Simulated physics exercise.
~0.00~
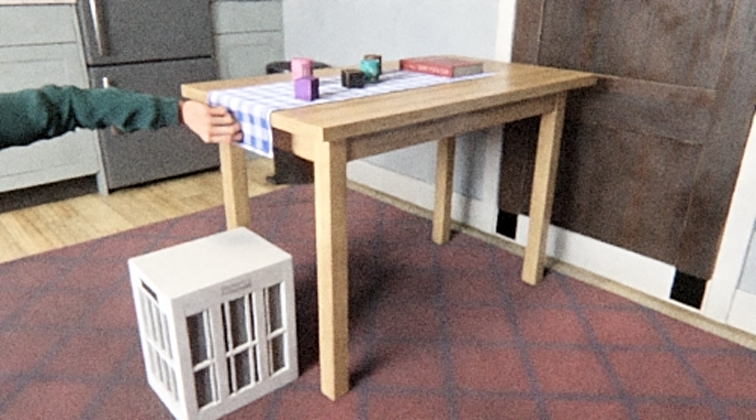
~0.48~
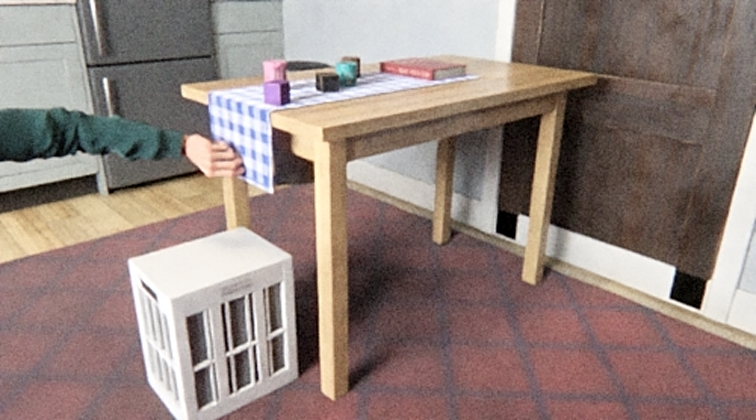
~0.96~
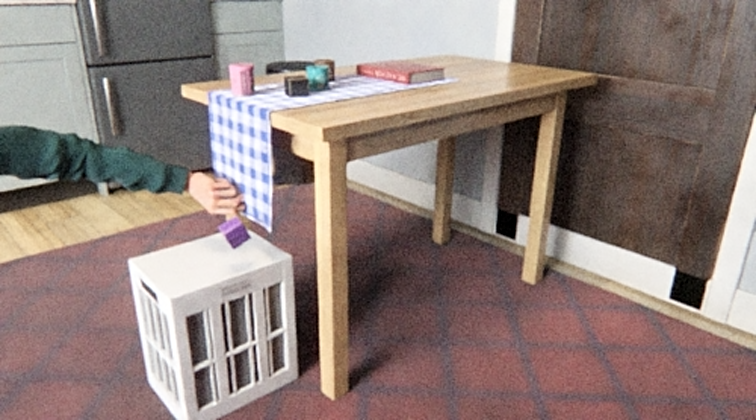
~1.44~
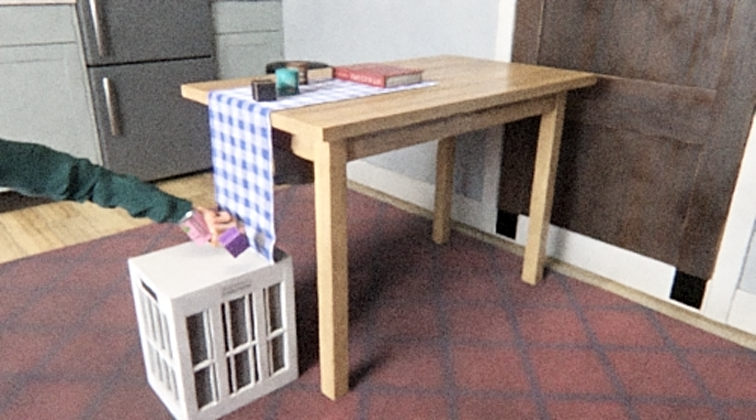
A blue checked cloth was pulled down over the table's left end by a hand, carrying the things on it along, until its edge reached the white crate; the purple cube dropped off first, then the pink can, while the rest stayed on the table.
